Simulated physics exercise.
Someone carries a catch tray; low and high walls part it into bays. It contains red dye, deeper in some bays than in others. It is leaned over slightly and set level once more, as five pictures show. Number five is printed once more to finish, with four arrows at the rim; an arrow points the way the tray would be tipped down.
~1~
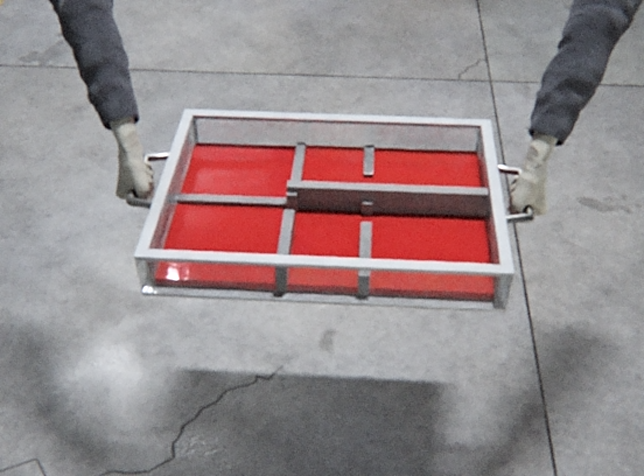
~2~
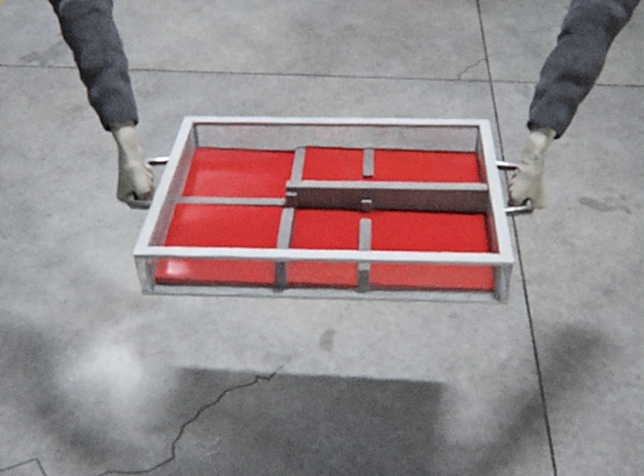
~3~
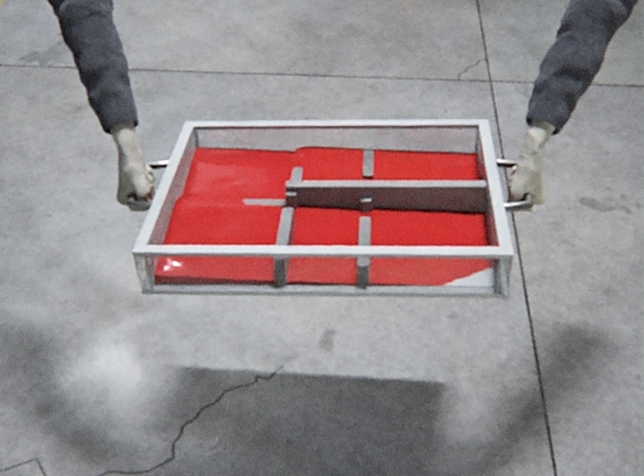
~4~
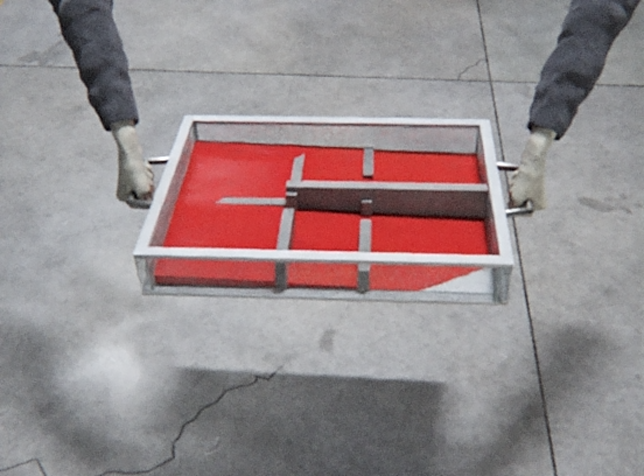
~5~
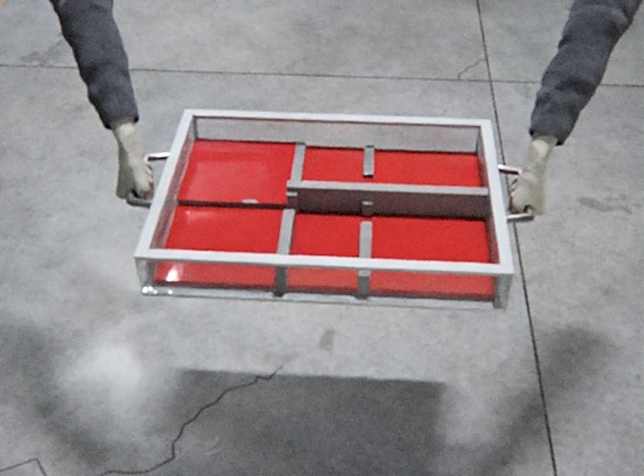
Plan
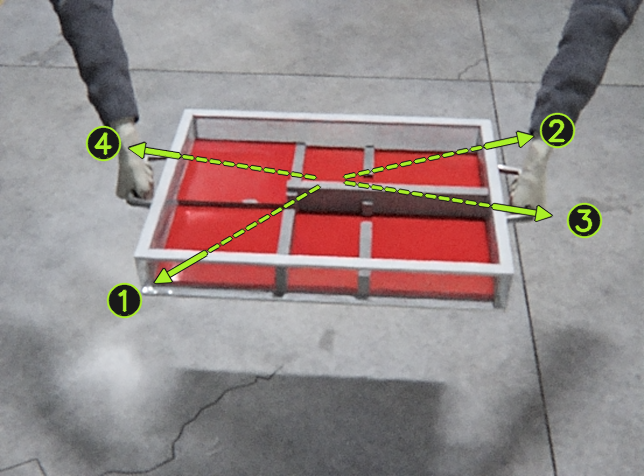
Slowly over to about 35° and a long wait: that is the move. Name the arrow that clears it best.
Arrow 1.
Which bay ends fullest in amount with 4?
It is the back left one.
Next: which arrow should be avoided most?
3 it is.
On the marked copy, 1 ends at (159, 279); 2 ends at (527, 137); 3 ends at (546, 214); 4 ends at (134, 148).
With 1, about 20 % stays in the tray, the largest part in the front left bay.
With 2, about 28 % stays in the tray, the largest part in the back right bay.
With 3, about 40 % stays in the tray, the largest part in the front right bay.
With 4, about 31 % stays in the tray, the largest part in the back left bay.
